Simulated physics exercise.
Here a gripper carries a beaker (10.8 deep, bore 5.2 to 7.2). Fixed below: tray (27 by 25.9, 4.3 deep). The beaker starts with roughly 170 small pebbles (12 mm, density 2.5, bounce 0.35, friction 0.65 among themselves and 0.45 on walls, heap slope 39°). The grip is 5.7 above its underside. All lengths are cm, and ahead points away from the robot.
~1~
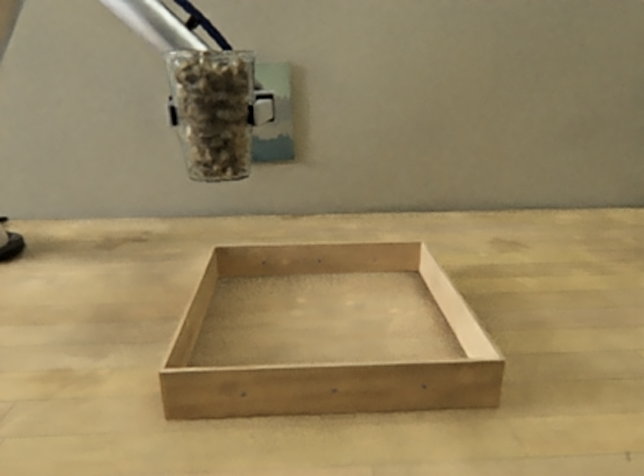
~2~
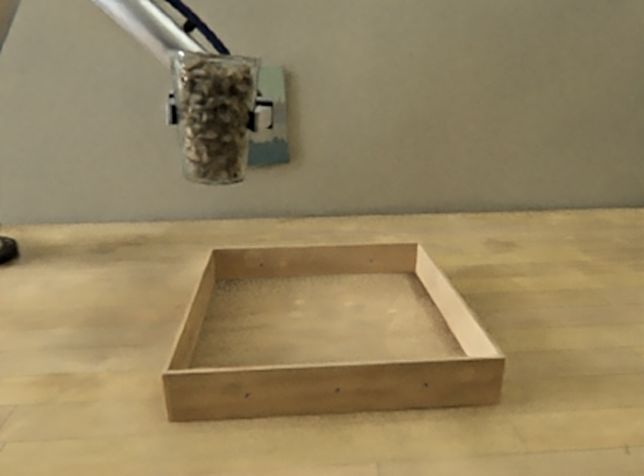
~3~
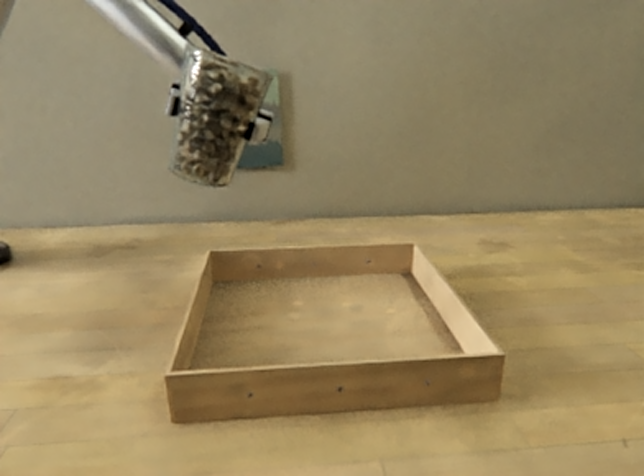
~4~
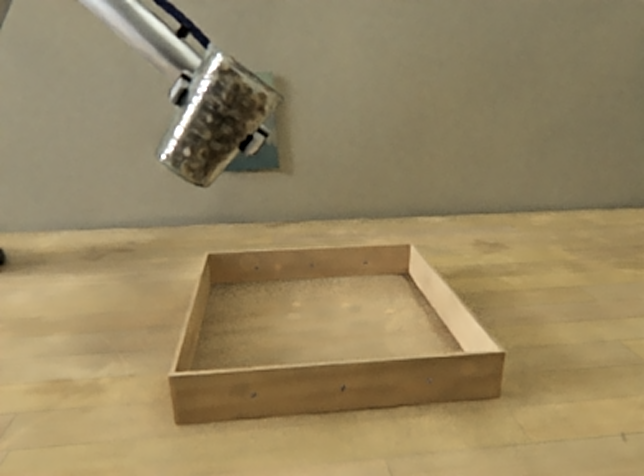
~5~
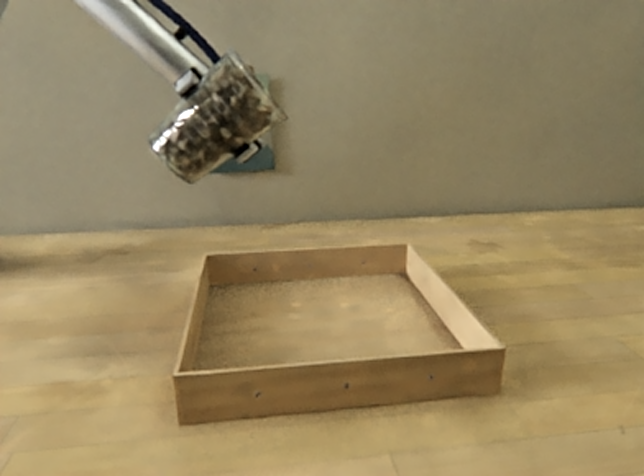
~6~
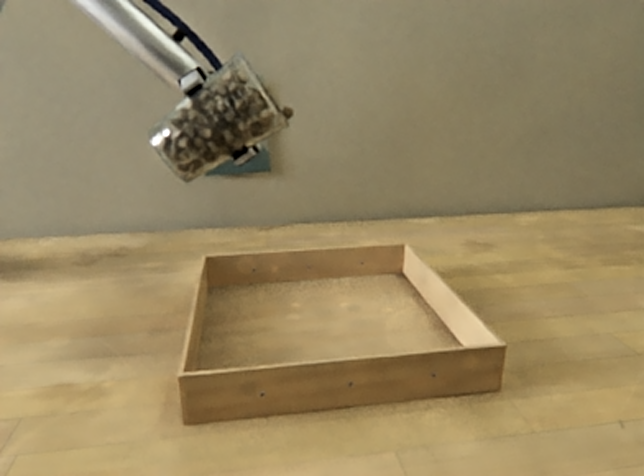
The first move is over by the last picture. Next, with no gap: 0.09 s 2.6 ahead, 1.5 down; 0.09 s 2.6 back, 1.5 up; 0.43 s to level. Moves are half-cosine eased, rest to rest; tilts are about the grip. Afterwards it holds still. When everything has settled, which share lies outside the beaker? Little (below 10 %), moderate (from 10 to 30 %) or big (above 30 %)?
Answer: Little; below 10 % of the small pebbles finish outside the beaker.
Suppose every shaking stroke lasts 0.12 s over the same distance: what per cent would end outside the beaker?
In that case some 5 per cent.
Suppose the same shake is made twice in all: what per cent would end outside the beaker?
It would be near 5 per cent.
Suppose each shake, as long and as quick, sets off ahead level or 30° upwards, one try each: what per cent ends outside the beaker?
Some 15 and 25 per cent.
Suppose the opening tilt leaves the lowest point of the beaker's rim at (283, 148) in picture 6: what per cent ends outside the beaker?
About 20 per cent.
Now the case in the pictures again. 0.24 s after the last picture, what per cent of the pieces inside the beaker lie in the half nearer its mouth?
Some 55 per cent.
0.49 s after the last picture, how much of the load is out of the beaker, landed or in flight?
About 5 per cent by then.
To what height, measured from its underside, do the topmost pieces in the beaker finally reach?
About 11.5 cm.
Then, 0.24 s later, tilted 54° forward, highest piece 26 above the table; 160 in the beaker, 1 in the tray, 5 in flight or on a rim.
Then, 0.49 s later, tilted 11° forward, highest piece 28 above the table; 156 in the beaker, 9 in the tray, 1 in flight or on a rim.
Then, 0.81 s later, level, highest piece 28 above the table; 156 in the beaker, 10 in the tray.
Then, 1.86 s later, level, highest piece 28 above the table; 156 in the beaker, 10 in the tray.
At rest, 156 in the beaker, 10 in the tray. That is 6 % outside the beaker.
